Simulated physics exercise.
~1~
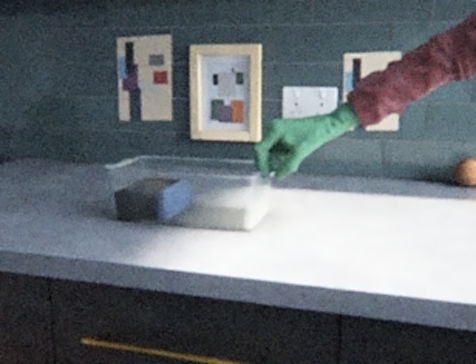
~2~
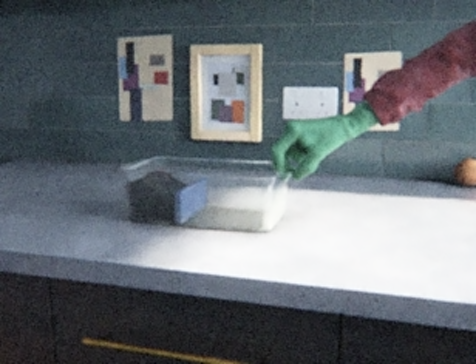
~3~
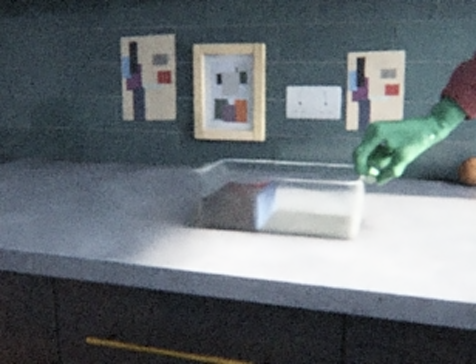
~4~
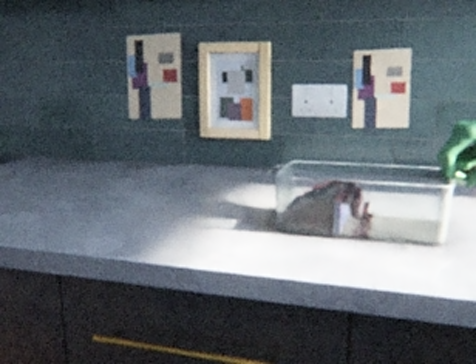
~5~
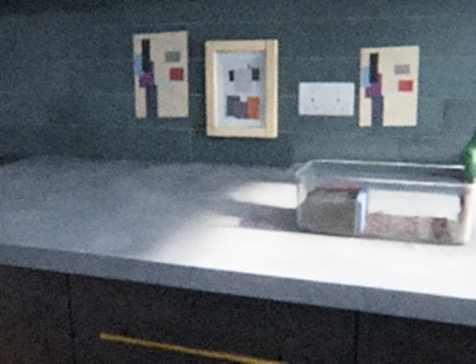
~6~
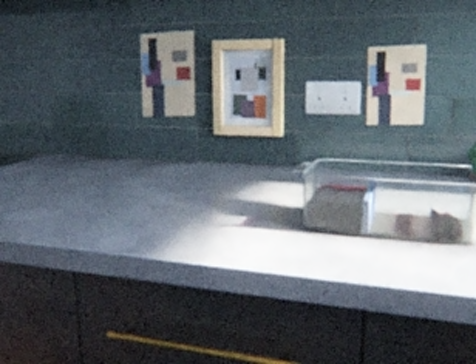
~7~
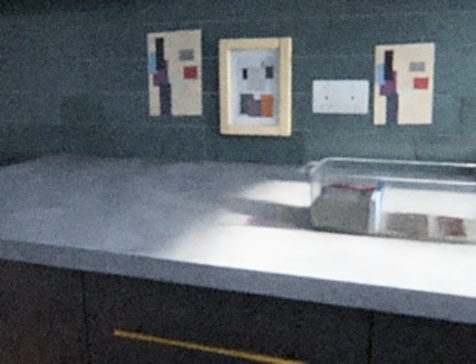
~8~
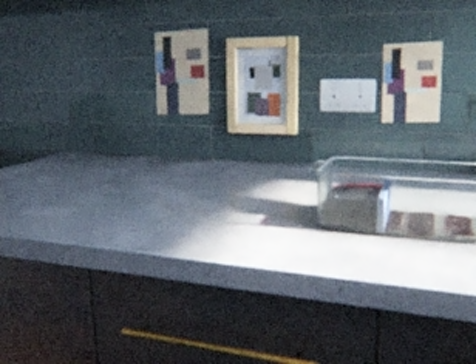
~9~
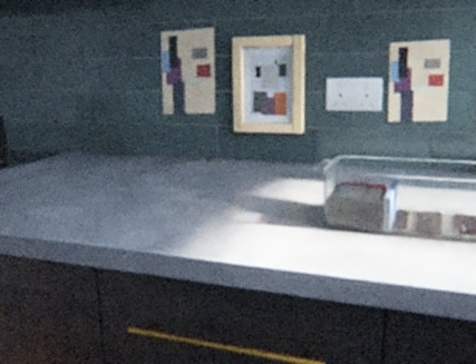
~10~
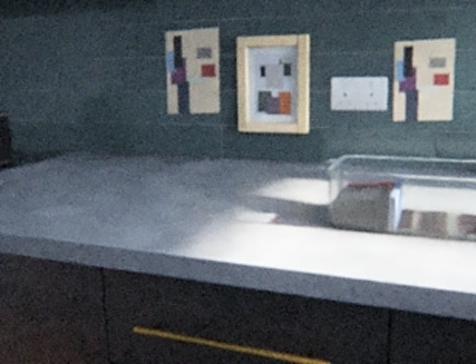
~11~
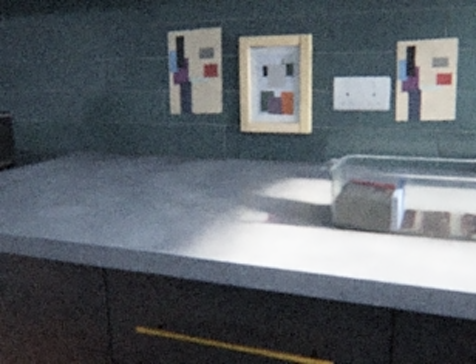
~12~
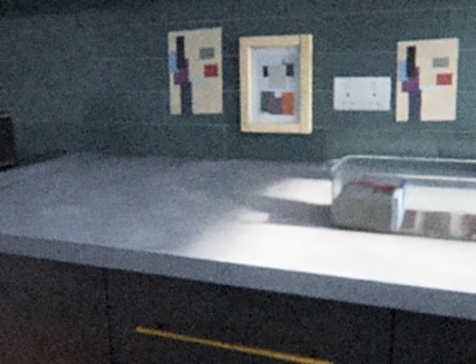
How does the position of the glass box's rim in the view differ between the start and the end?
At the start the rim is left of the middle of the view, in front of the framed print. By the end it is over at the right, below the right-hand print and the switch plate, with its far end cut off by the edge of the view.
